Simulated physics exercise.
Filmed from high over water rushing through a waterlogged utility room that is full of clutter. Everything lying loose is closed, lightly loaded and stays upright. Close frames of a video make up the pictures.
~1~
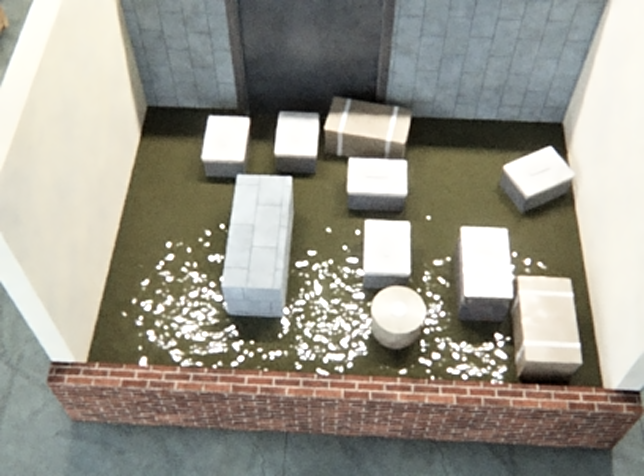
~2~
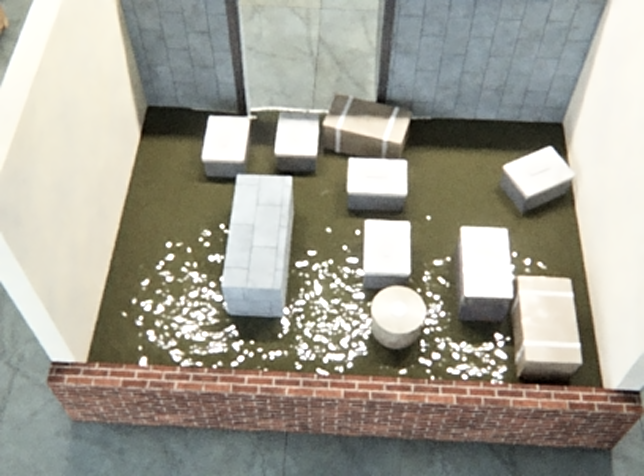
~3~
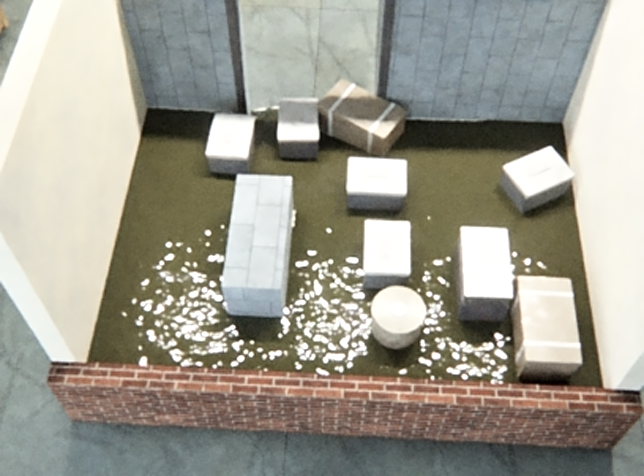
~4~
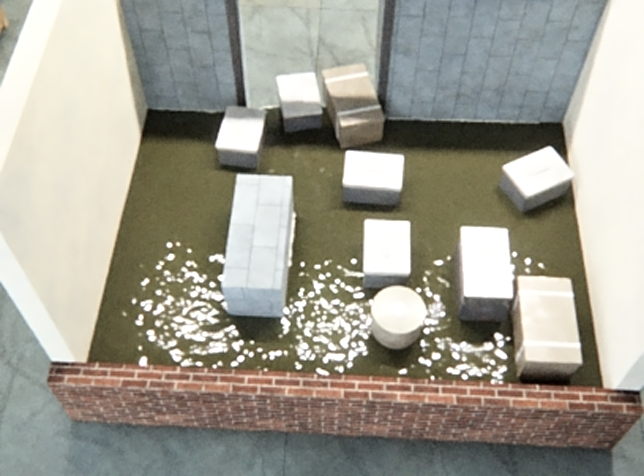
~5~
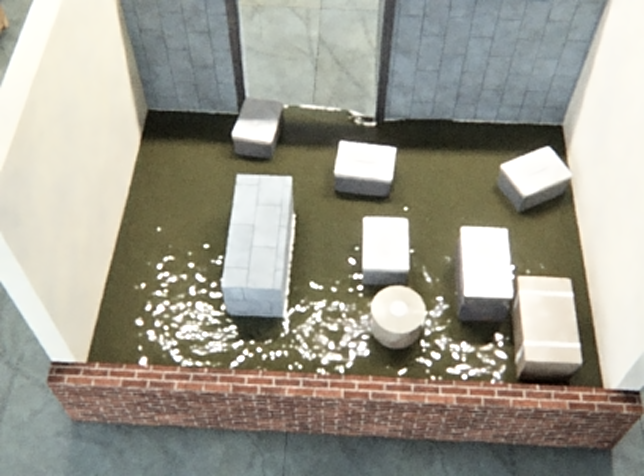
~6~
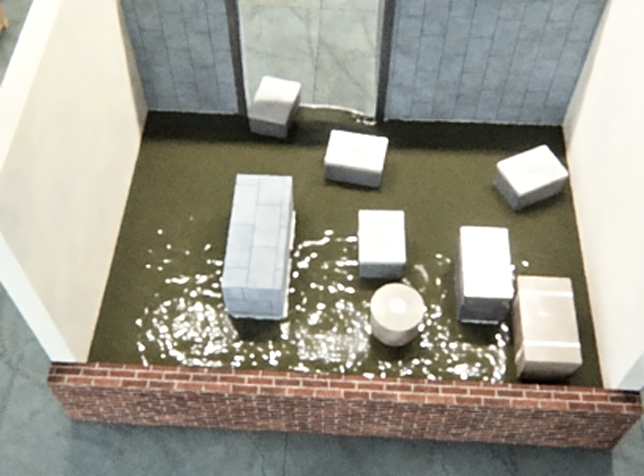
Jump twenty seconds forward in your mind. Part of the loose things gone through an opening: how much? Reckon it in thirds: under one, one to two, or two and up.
Two and up, in thirds.
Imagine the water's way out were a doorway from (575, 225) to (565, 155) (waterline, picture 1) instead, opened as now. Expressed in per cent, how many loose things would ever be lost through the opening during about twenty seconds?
Estimate: Close to 50 %.
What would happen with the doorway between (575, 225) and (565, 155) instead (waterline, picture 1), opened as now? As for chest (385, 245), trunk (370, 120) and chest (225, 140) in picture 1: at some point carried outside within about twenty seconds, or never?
Per item as listed - swept away, not lost, not lost.
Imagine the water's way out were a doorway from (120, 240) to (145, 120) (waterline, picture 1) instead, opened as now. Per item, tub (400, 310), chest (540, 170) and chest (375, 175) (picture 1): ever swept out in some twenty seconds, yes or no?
In that order: Yes, stays, through.
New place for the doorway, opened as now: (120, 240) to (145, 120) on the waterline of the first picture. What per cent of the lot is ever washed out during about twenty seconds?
About 60 per cent.
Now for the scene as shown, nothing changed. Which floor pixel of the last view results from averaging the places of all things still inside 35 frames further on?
It lands somewhere near (408, 191).
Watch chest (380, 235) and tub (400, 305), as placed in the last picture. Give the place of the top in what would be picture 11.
(364, 193) and (386, 279).
A moment on, 4 of 8 are out; 4 afloat.
Next, 5 of 8 are out; 3 afloat.
Later, 5 of 8 are out; 2 afloat.
In the end, 6 of 8 are out; 1 afloat.
